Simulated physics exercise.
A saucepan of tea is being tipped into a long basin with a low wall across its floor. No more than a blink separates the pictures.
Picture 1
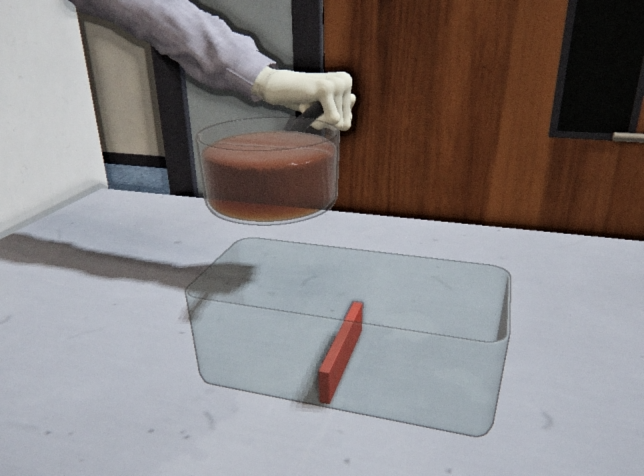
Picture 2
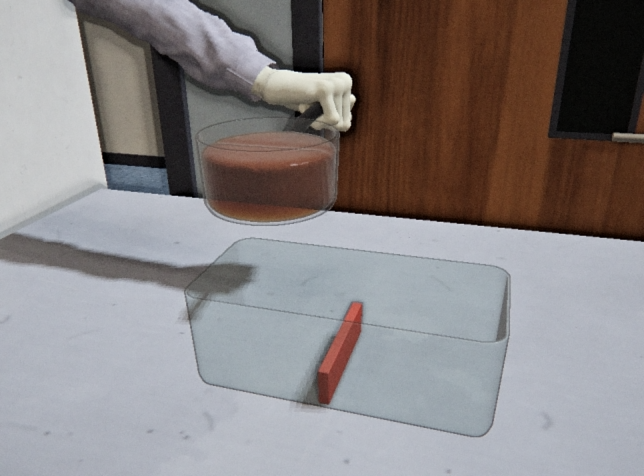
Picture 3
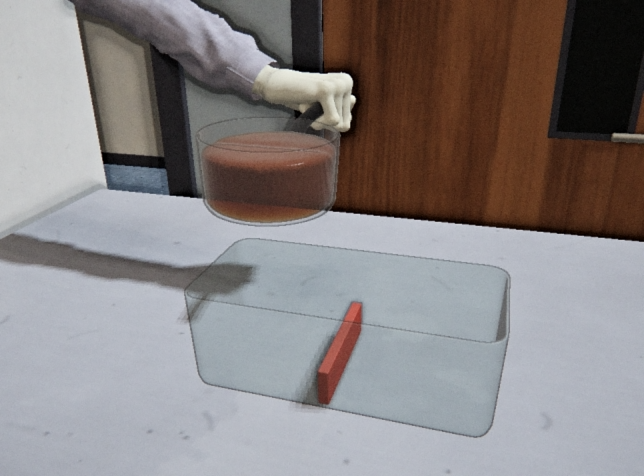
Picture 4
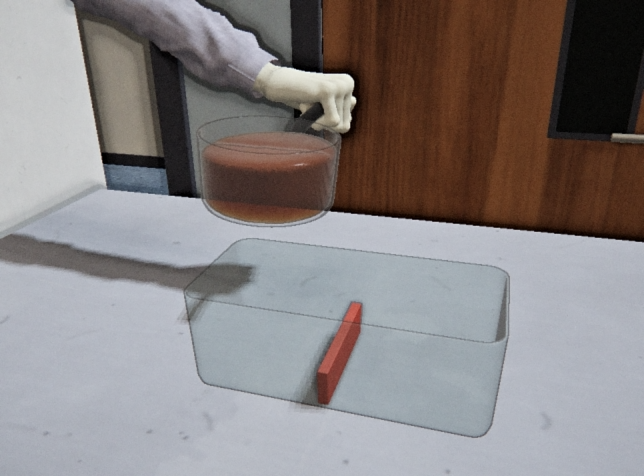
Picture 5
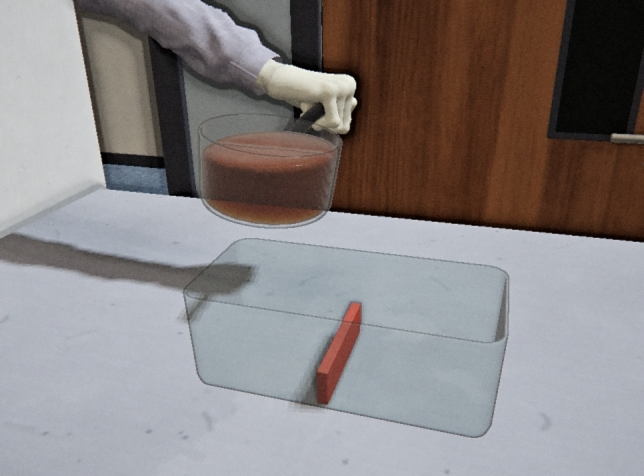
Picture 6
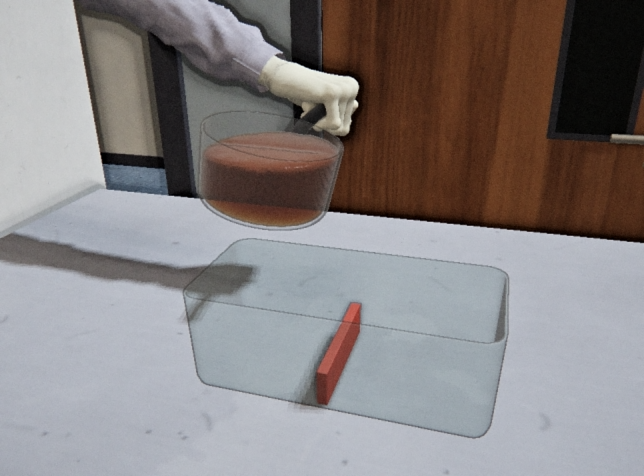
A gloved, pale hand reaching in from the upper left holds a clear, round container of reddish-brown liquid above a long, see-through basin with a low red wall across its floor. The basin rests on a pale, speckled tabletop, viewed from slightly above, with a brown wooden door behind. The hand slowly tips the container slightly rightward, while the basin and camera stay still.
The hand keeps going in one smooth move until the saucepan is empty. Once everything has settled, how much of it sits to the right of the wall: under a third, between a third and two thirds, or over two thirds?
I'd put the amount right of the wall over the two-thirds mark.
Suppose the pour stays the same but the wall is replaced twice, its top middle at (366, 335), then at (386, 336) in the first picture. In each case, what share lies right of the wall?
It would come to roughly 75 per cent the first time and roughly 60 per cent the second.
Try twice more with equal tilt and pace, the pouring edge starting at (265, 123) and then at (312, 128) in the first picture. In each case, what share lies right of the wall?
You'd see around 40 per cent, and then around 80 per cent.
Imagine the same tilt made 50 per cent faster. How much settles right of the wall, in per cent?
Roughly 90 in a hundred.
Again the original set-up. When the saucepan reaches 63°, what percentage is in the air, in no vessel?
Roughly 25 per cent.
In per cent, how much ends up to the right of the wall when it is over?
Share approx. 90 %.
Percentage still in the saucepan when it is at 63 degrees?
Remaining share, estimated: 60 %.
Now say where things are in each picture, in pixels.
In the first frame, tilt 0°; pouring edge (335, 138); surface from (212, 142) to (335, 150); the long basin's rim runs from (214, 264) to (509, 304); the wall's top is at (343, 335).
In the second frame, tilt 1°; pouring edge (335, 139); surface from (211, 142) to (334, 150).
In the third frame, tilt 2°; pouring edge (336, 141); surface from (211, 142) to (335, 152).
In the fourth frame, tilt 5°; pouring edge (337, 145); surface from (213, 142) to (335, 153).
In the fifth frame, tilt 8°; pouring edge (338, 149); surface from (212, 142) to (336, 153).
In the sixth frame, tilt 12°; pouring edge (339, 155); surface from (212, 143) to (338, 154).
A moment on, the saucepan is tipped part way and 61 per cent is still to pour, 0 is left of the wall and 12 right of it.
Next, the saucepan is tipped on its side and 15 per cent is still to pour, 2 is left of the wall and 74 right of it.
Then the saucepan is tipped on its side and 2 per cent is still to pour, 6 is left of the wall and 90 right of it.
Later the saucepan is tipped on its side and 0 per cent is still to pour, 7 is left of the wall and 92 right of it.
Finally, 7 per cent lies left of the wall, 92 right of it and 1 outside.
